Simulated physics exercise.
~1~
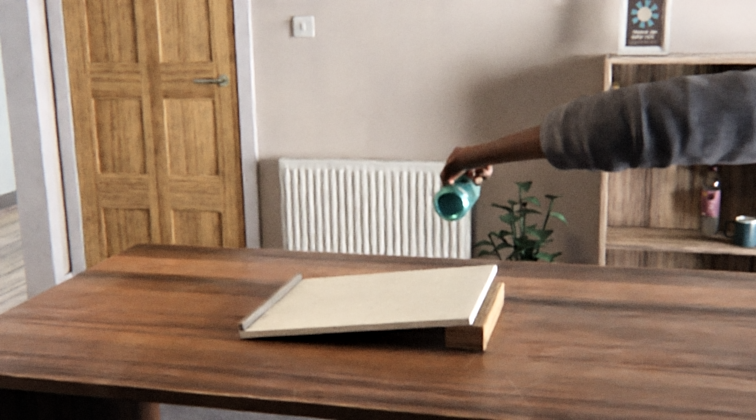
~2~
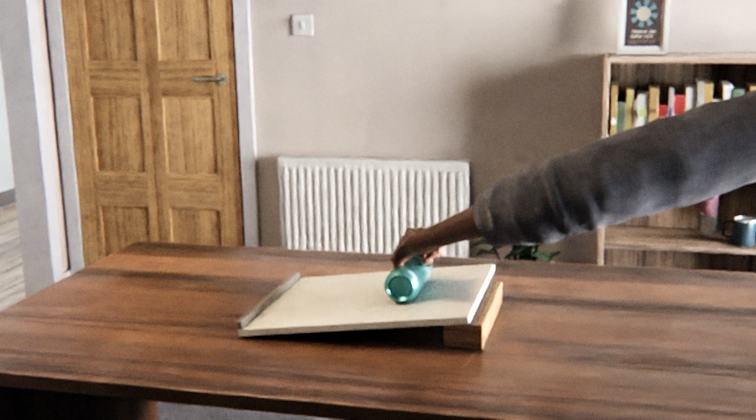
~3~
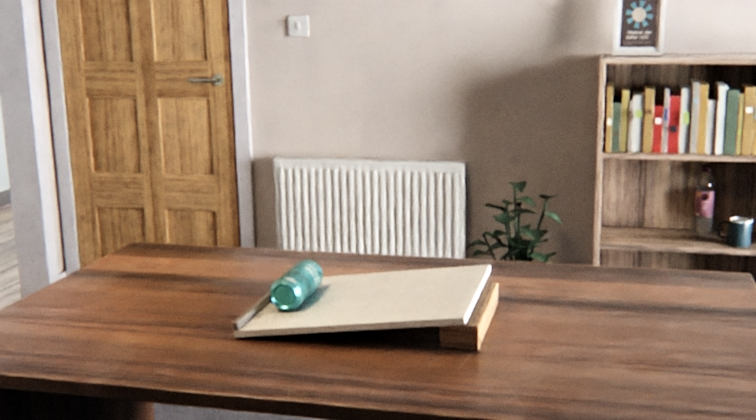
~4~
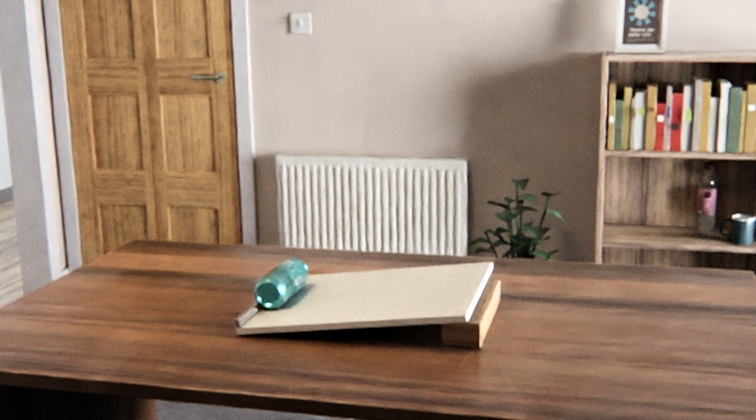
The clip shows a hand lowering a turquoise can onto its side on a sloping board on a wooden table, then letting go. The can rolls left down the board and ends near its lower edge, still lying on its side.
